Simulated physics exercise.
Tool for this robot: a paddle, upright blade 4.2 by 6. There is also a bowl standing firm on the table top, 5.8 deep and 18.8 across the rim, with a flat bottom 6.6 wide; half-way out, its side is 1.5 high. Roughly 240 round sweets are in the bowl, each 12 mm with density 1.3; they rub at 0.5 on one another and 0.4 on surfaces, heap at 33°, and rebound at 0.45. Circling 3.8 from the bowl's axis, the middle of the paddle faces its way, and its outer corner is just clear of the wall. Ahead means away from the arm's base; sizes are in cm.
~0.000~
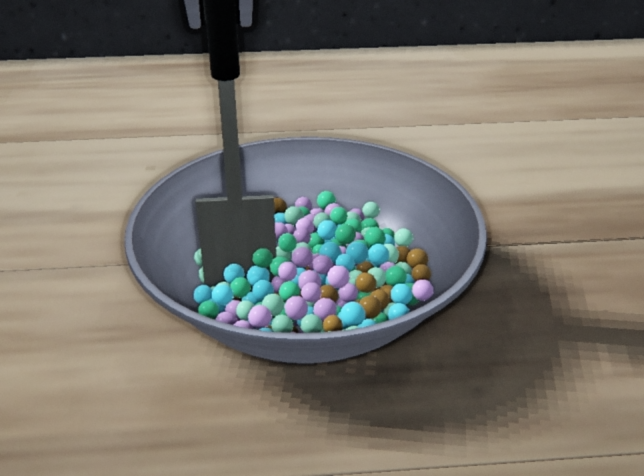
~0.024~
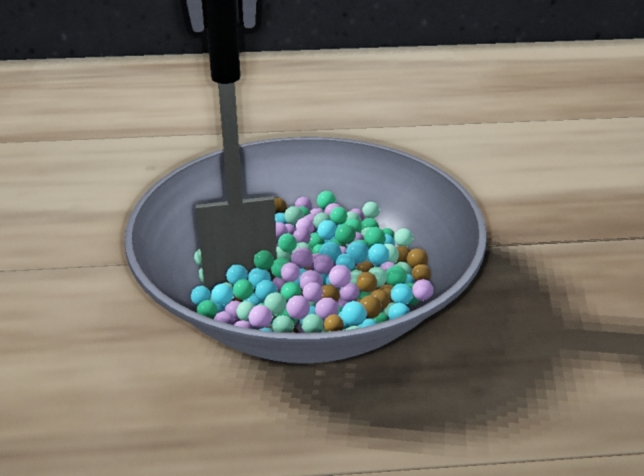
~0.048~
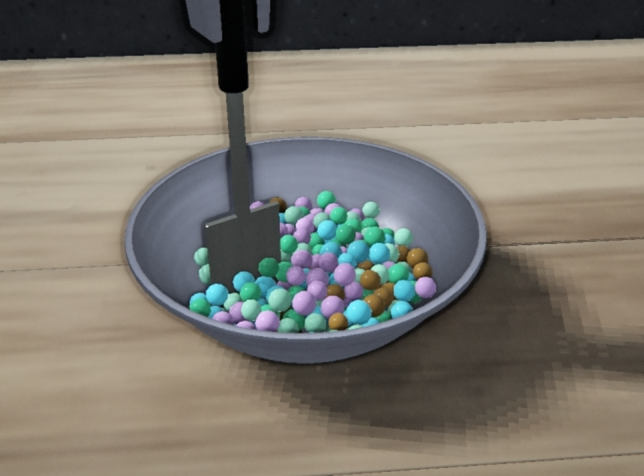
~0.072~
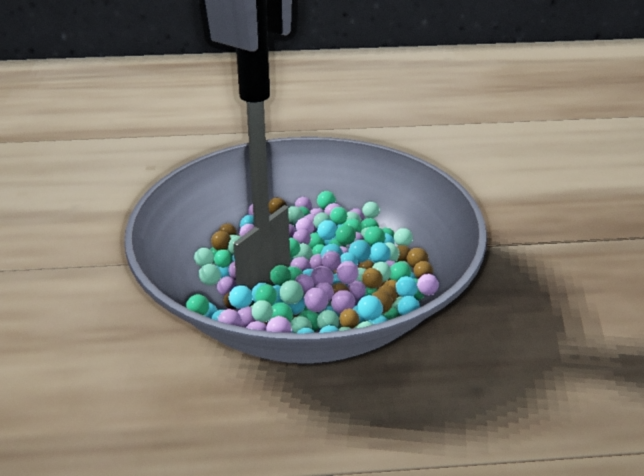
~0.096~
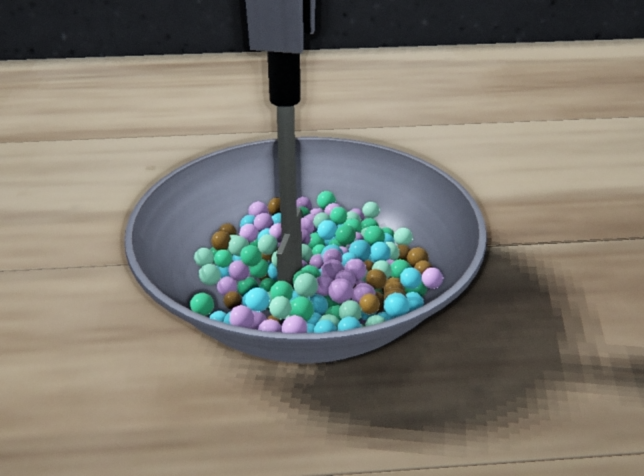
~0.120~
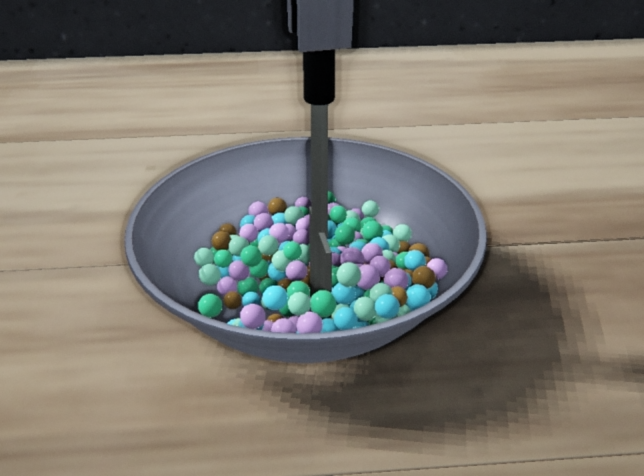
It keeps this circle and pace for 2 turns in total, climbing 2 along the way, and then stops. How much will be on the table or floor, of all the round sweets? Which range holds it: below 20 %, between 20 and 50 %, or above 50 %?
It lies between 20 and 50 %.
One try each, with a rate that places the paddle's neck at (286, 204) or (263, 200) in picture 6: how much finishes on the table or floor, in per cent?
Roughly 10 per cent on the first try and 5 per cent on the second.
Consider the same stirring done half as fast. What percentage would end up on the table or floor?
It would come to around 0 percent.
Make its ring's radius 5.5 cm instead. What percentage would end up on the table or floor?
In that case roughly 5 per cent.
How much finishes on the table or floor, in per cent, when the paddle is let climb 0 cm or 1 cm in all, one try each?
Estimates: 35 % and 30 %.
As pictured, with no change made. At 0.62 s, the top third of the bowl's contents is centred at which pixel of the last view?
I'd point to about (315, 260).
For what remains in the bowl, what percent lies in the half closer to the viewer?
Estimate: Some 50 %.
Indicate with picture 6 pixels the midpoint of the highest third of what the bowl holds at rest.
Looks like roughly (283, 258) to me.
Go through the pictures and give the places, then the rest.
In the first frame, paddle neck at (233, 174), 0° round; upper third of the load around (321, 257), from x 205 to 425, top at y 200; 240 in the bowl.
In the second frame, paddle neck at (233, 177), 7° round; upper third of the load around (316, 257), from x 200 to 425, top at y 200.
In the third frame, paddle neck at (241, 188), 27° round; upper third of the load around (312, 270), from x 200 to 425, top at y 200.
In the fourth frame, paddle neck at (260, 199), 51° round; upper third of the load around (309, 281), from x 200 to 430, top at y 200.
In the fifth frame, paddle neck at (288, 204), 74° round; upper third of the load around (326, 284), from x 200 to 435, top at y 200.
In the sixth frame, paddle neck at (320, 203), 97° round; upper third of the load around (350, 282), from x 205 to 435, top at y 200; 240 in the bowl.
After 0.37 s, 339° round, highest piece 11 above the table; 190 in the bowl, 24 on the table or floor, 26 in flight or on the tool.
After 0.62 s, 220° round, highest piece 8 above the table; 173 in the bowl, 63 on the table or floor, 4 in flight or on the tool.
After 0.94 s, 0° round, highest piece 4 above the table; 173 in the bowl, 67 on the table or floor.
After 1.64 s, 0° round, highest piece 4 above the table; 173 in the bowl, 67 on the table or floor.
At rest, 173 in the bowl, 67 on the table or floor. That is 28 % on the table or floor.
